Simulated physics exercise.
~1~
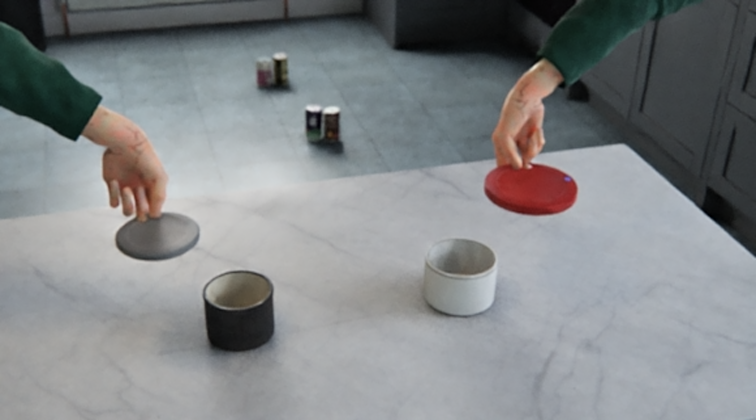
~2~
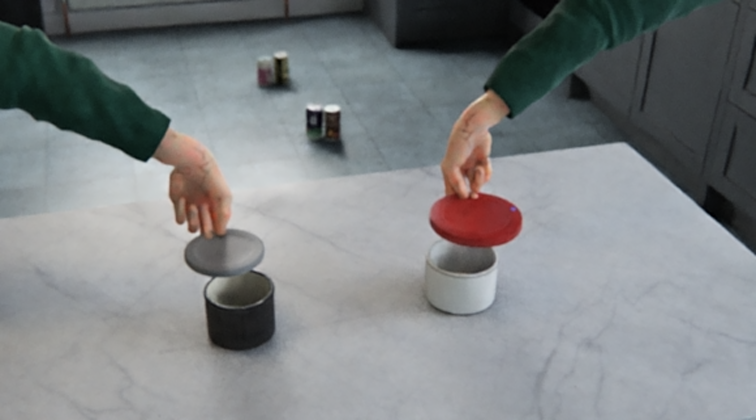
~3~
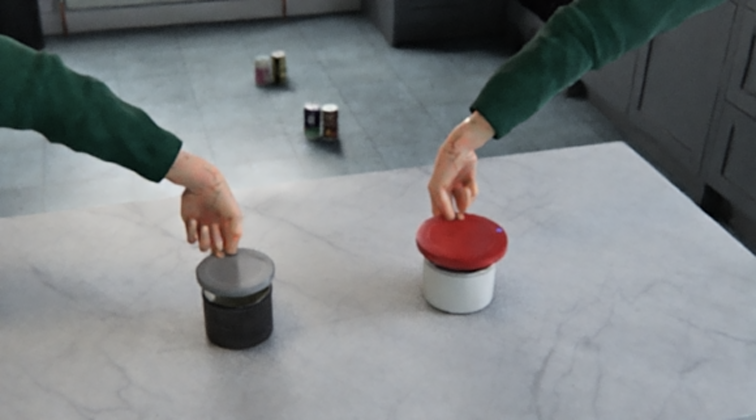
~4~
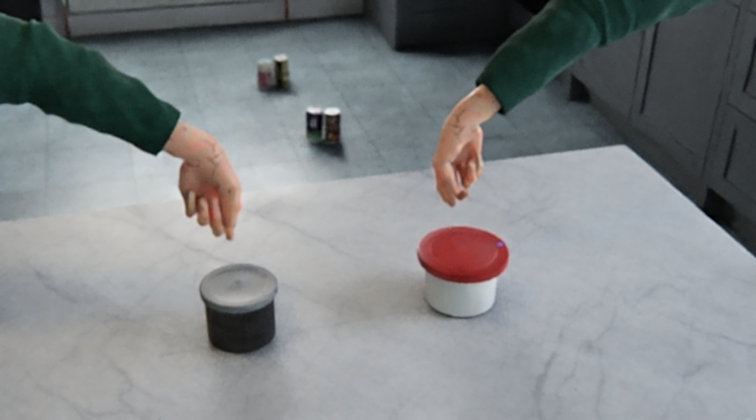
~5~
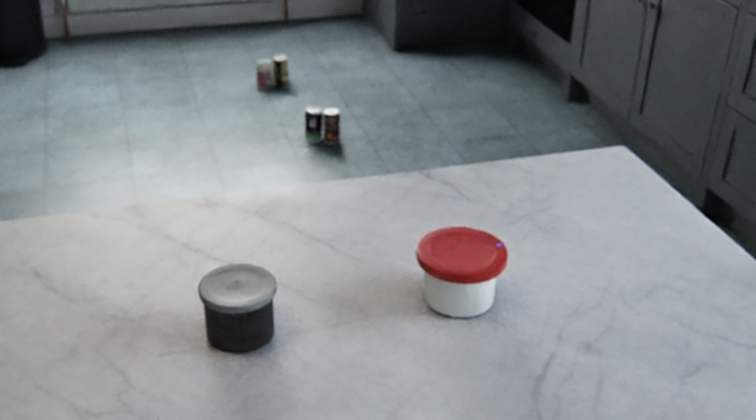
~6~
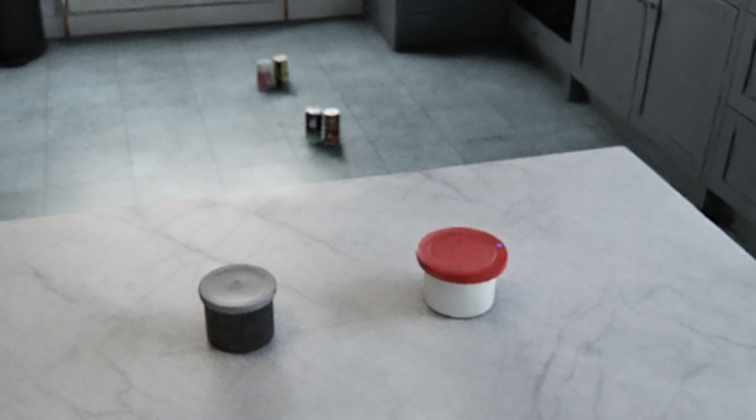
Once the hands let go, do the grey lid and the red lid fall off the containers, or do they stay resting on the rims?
Both lids stay on, with the grey lid resting on the rim of the dark pot and the red lid resting on the rim of the white mug.
